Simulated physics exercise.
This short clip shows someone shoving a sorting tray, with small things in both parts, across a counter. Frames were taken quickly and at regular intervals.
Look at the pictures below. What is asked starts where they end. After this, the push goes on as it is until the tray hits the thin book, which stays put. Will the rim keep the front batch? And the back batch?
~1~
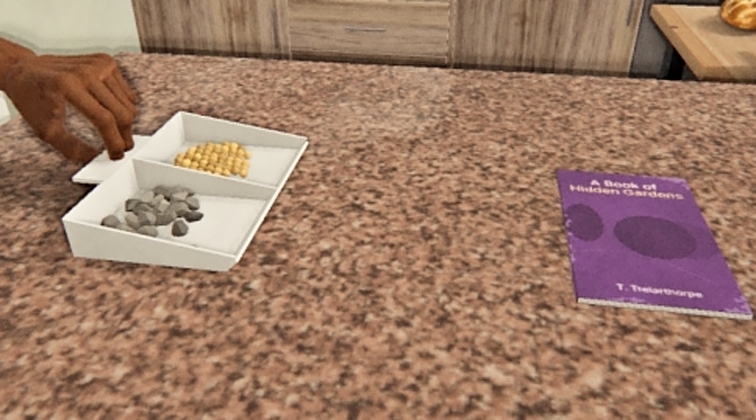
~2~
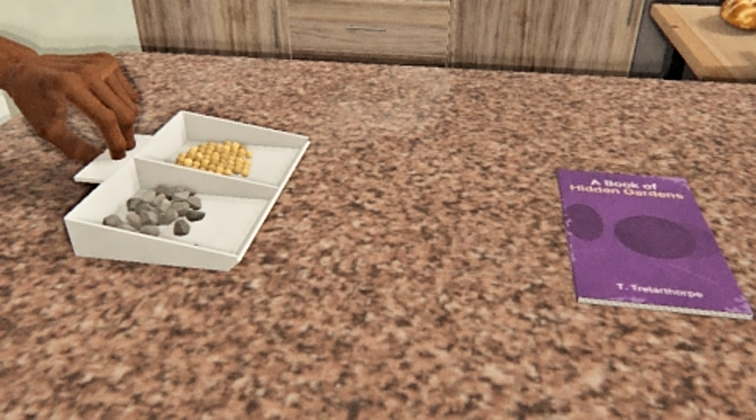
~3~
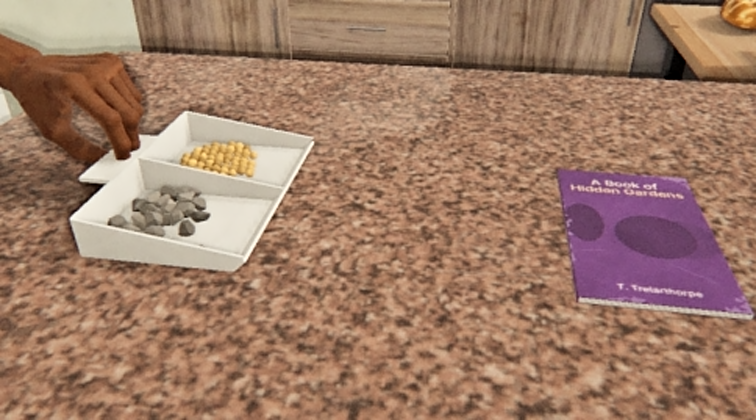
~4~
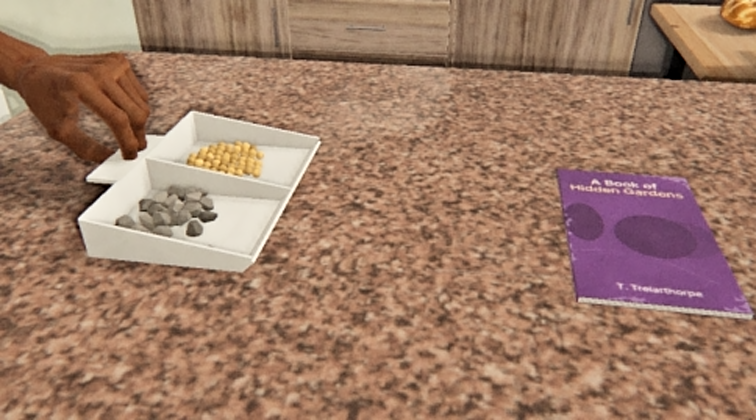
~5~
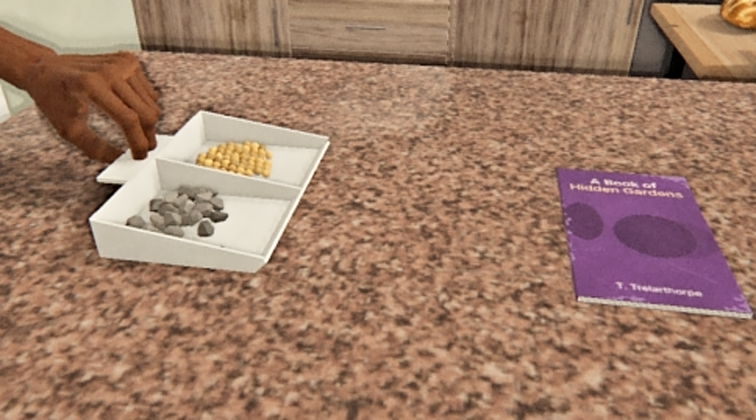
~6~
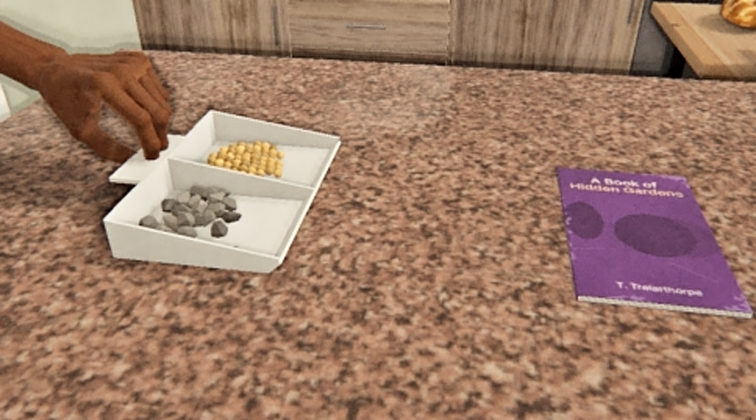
In this case the front batch is kept in, and the back batch is kept in too.
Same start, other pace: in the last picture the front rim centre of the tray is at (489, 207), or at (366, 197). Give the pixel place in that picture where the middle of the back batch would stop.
Try 1 about (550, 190); try 2 about (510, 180).
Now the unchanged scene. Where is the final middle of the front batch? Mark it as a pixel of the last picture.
Around (469, 241) in the last picture.
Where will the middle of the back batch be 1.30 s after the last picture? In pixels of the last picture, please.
Its centre lies close to (480, 181) in the last picture.
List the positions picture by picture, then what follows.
The first frame shows front rim (277, 192), at rest; thin book (650, 264); front batch (161, 219), some bits of gravel; back batch (213, 161), many dried chickpeas.
The second frame shows front rim (279, 192), hardly any of the way covered; back batch (214, 160).
The third frame shows front rim (284, 192), hardly any of the way covered; front batch (168, 219).
The fourth frame shows front rim (291, 192), about a tenth of the way covered; back batch (225, 161).
The fifth frame shows front rim (302, 193), about a tenth of the way covered; front batch (187, 219).
The sixth frame shows front rim (315, 193), about a tenth of the way covered; thin book (650, 262); front batch (200, 220); back batch (246, 160).
Then, 0.50 s later than the last frame, tray still sliding, front rim near (430, 202); front batch all inside; back batch all inside.
Then, 1.09 s later than the last frame, tray stopped at the thin book; front batch all inside; back batch all inside.
When it is over, tray stopped at the thin book; front batch all inside; back batch all inside.
